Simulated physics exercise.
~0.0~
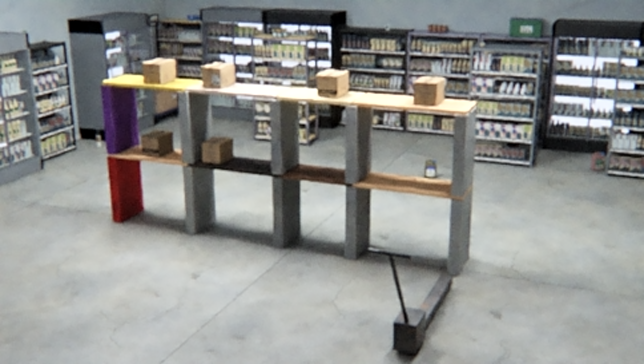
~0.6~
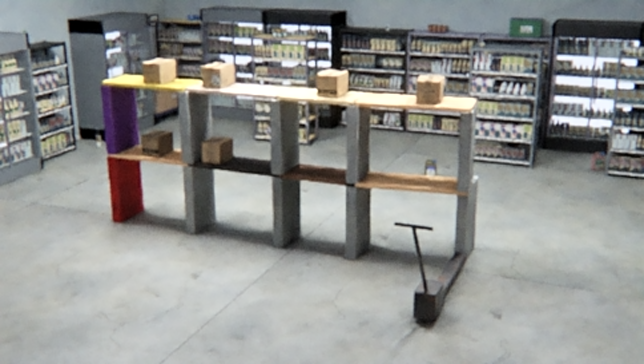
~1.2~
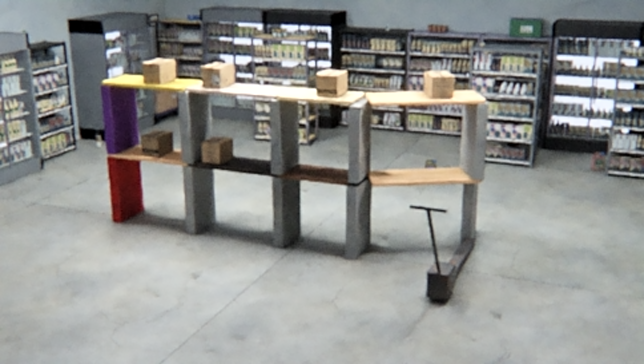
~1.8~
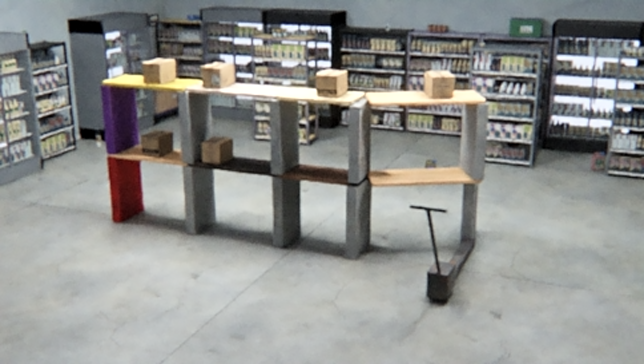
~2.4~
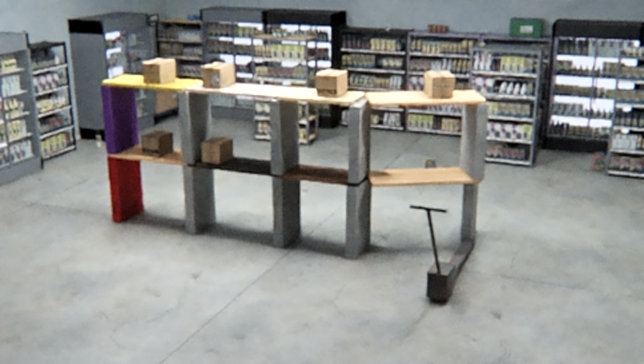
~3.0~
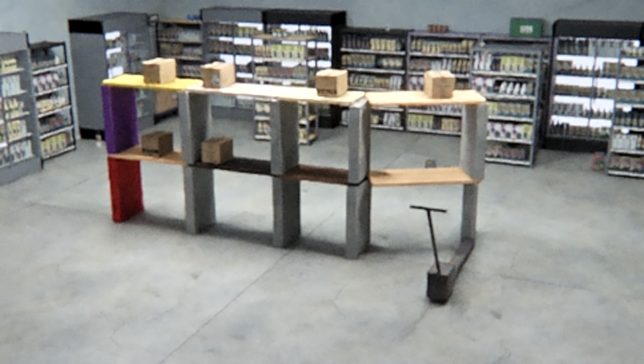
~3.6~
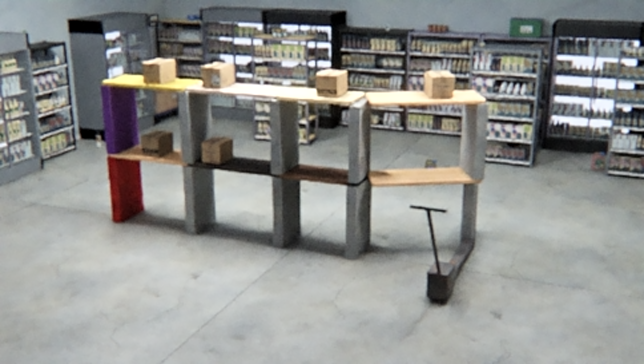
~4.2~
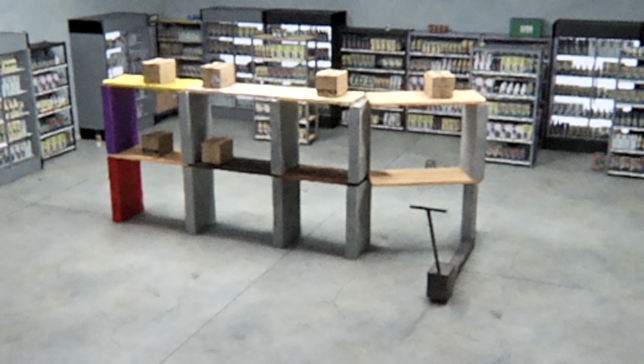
A dark jack with a T-shaped handle sits low at the right-hand foot of a two-tier rack of grey upright blocks and wooden boards, seen from a raised, still viewpoint in a concrete-floored room lined with stocked shelves. At the rack's left end are a red lower upright, a purple one above it and a yellow board on top, and cardboard boxes rest on both tiers. The jack slides right and away, shifting the right end of the rack slightly, then stops. Nothing falls, and the yellow board stays up, with the red and purple uprights unmoved.
